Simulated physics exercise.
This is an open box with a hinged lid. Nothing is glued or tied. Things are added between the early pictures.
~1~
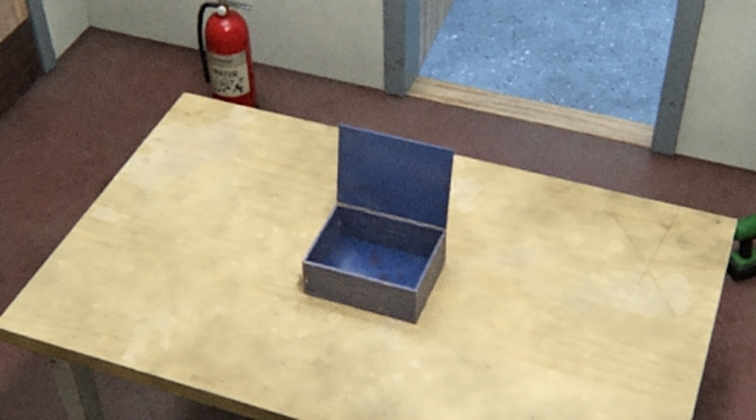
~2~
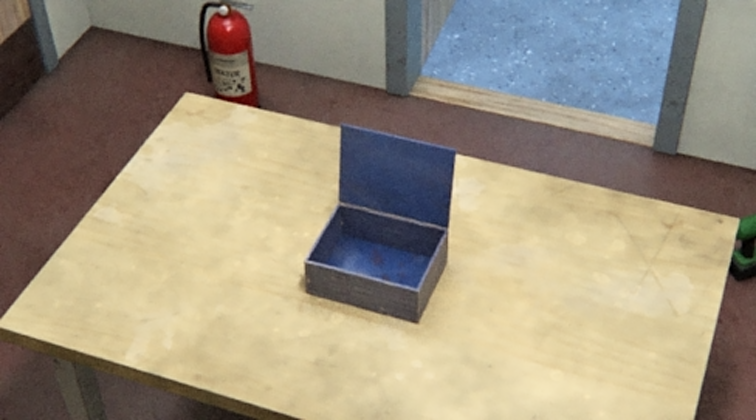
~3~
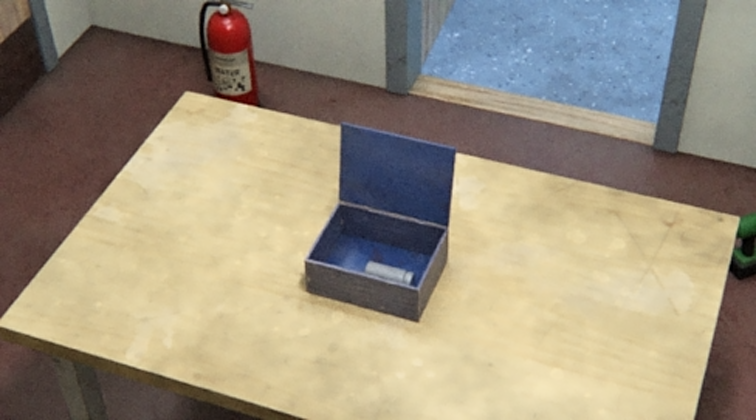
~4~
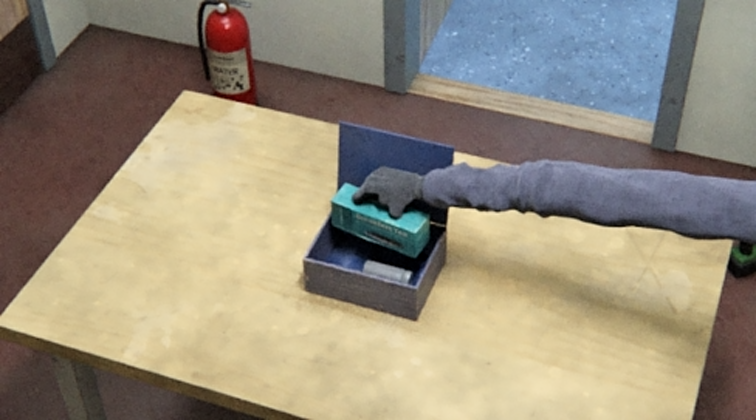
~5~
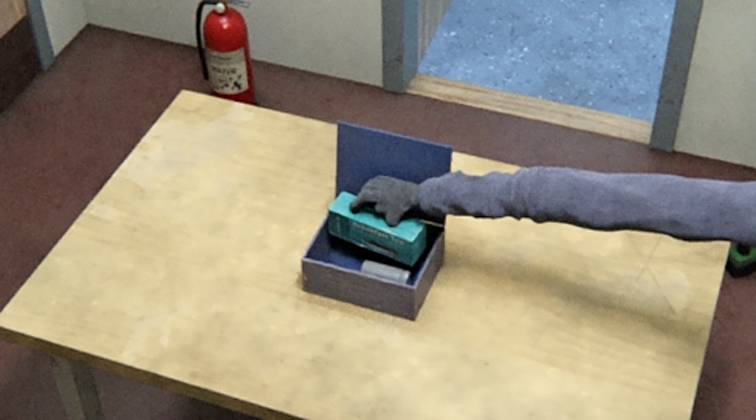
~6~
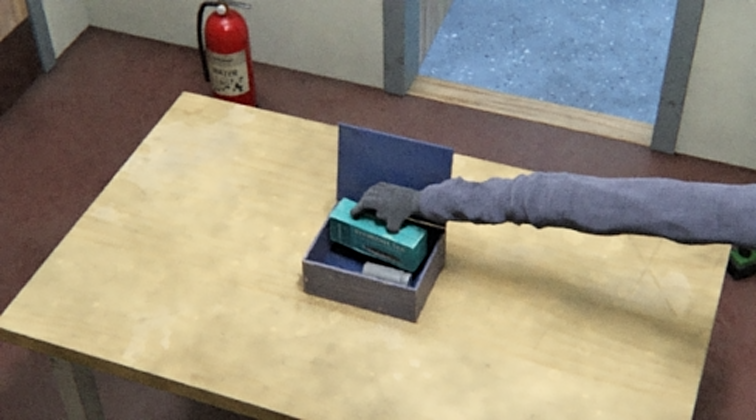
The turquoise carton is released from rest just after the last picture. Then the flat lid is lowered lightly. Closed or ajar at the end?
Here the lid sits on the rim.
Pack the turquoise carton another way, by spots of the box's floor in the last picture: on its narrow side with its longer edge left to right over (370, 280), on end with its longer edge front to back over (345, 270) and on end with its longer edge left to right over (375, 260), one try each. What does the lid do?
In the first case it closes; in the second case it is held up; in the third case it will not close.
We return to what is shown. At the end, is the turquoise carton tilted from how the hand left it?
It stays as placed.
Then, 0.40 s later than the last frame, turquoise carton moved a little near (379, 251); grey shaker moved about its own width.
Then, 1.40 s later than the last frame, lid 72° above the rim; turquoise carton moved a little near (379, 251); grey shaker moved about its own width.
Then, 1.80 s later than the last frame, lid 44° above the rim; turquoise carton moved a little near (379, 251); grey shaker moved about its own width.
Then, 2.20 s later than the last frame, lid 9° above the rim; turquoise carton moved a little near (379, 251); grey shaker moved about its own width.
When it is over, lid shut; moved from the start, turquoise carton and grey shaker. End places, in pixels of the last picture, turquoise carton near (379, 251).
